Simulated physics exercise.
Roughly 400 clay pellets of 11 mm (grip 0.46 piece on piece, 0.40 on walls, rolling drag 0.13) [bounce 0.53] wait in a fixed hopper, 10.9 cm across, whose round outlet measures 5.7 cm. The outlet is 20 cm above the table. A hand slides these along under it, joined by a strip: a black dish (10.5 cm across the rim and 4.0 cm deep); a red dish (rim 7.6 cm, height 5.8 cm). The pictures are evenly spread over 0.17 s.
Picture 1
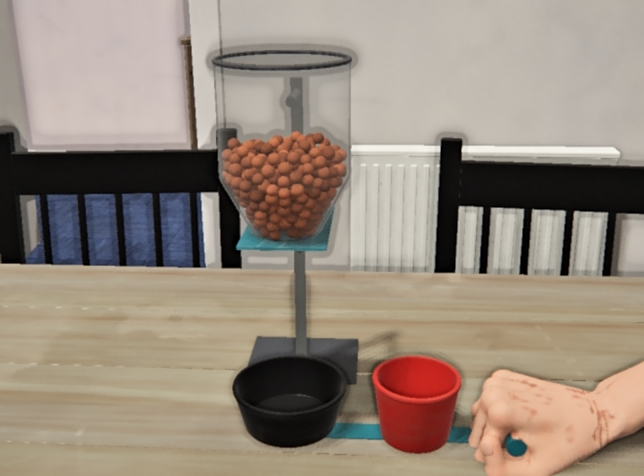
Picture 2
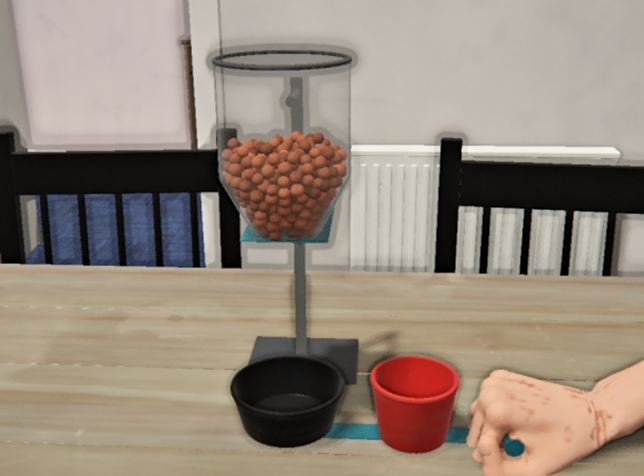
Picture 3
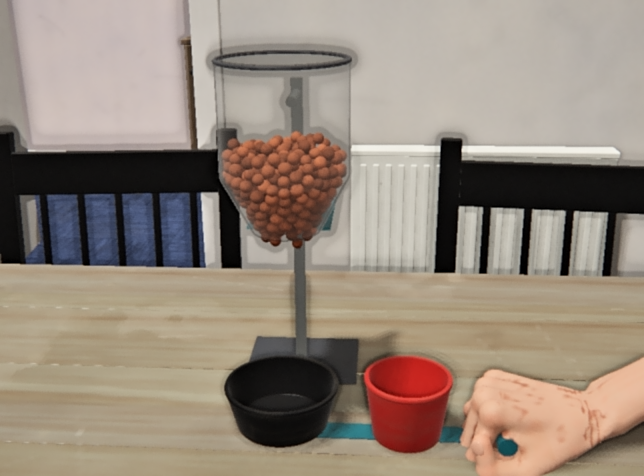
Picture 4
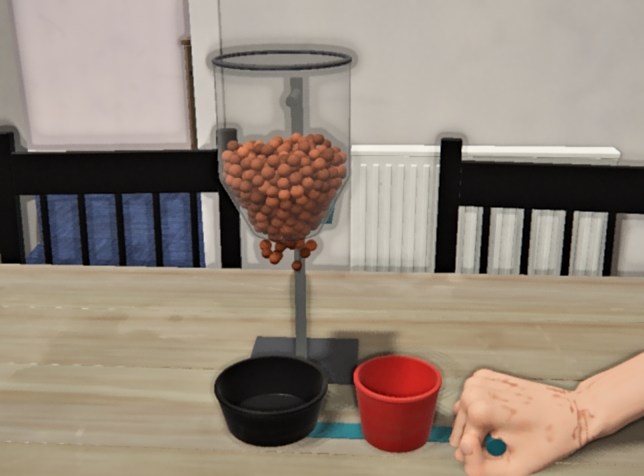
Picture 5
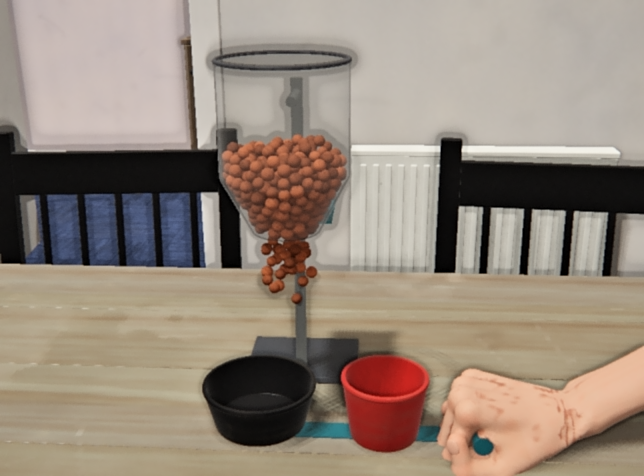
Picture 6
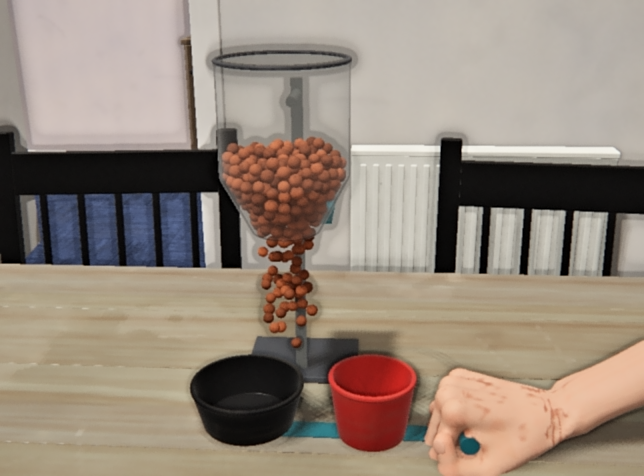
At the start, a clear funnel on a stand holds a heap of reddish-brown balls above a black dish and a red dish on a wooden table. A hand slides the joined dishes slowly leftward, and balls begin dropping from the funnel's outlet, thickening into a loose stream above the table.
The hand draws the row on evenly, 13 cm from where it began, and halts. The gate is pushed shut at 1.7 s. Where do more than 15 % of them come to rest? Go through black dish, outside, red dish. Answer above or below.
In the black dish: Below; outside everything: Above; in the red dish: Above.
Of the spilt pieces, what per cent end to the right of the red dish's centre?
Roughly 60 per cent.
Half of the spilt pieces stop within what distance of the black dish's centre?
Some 18 cm.
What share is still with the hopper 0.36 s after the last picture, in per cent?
Some 40 per cent of the load.
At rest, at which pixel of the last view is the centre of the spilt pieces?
Near (303, 424).
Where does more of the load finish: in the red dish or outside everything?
The larger share is in the red dish.
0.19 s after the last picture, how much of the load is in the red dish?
Near 15 per cent so far.
Then, 0.19 s after the last picture, hopper 60 %, red dish 15 %, outside 10 %, in the air 15 %; middle of all pieces on or above the table near (283, 265).
Then, 0.36 s after the last picture, hopper 40 %, red dish 35 %, outside 10 %, in the air 15 %; middle of all pieces on or above the table near (277, 313).
Then, 0.51 s after the last picture, hopper 20 %, red dish 45 %, outside 15 %, in the air 15 %; middle of all pieces on or above the table near (278, 346).
Then, 0.65 s after the last picture, red dish 60 %, outside 20 %, in the air 15 %; middle of all pieces on or above the table near (281, 378).
In the end, hopper 0 %, red dish 55 %, black dish 5 %, outside 40 %.
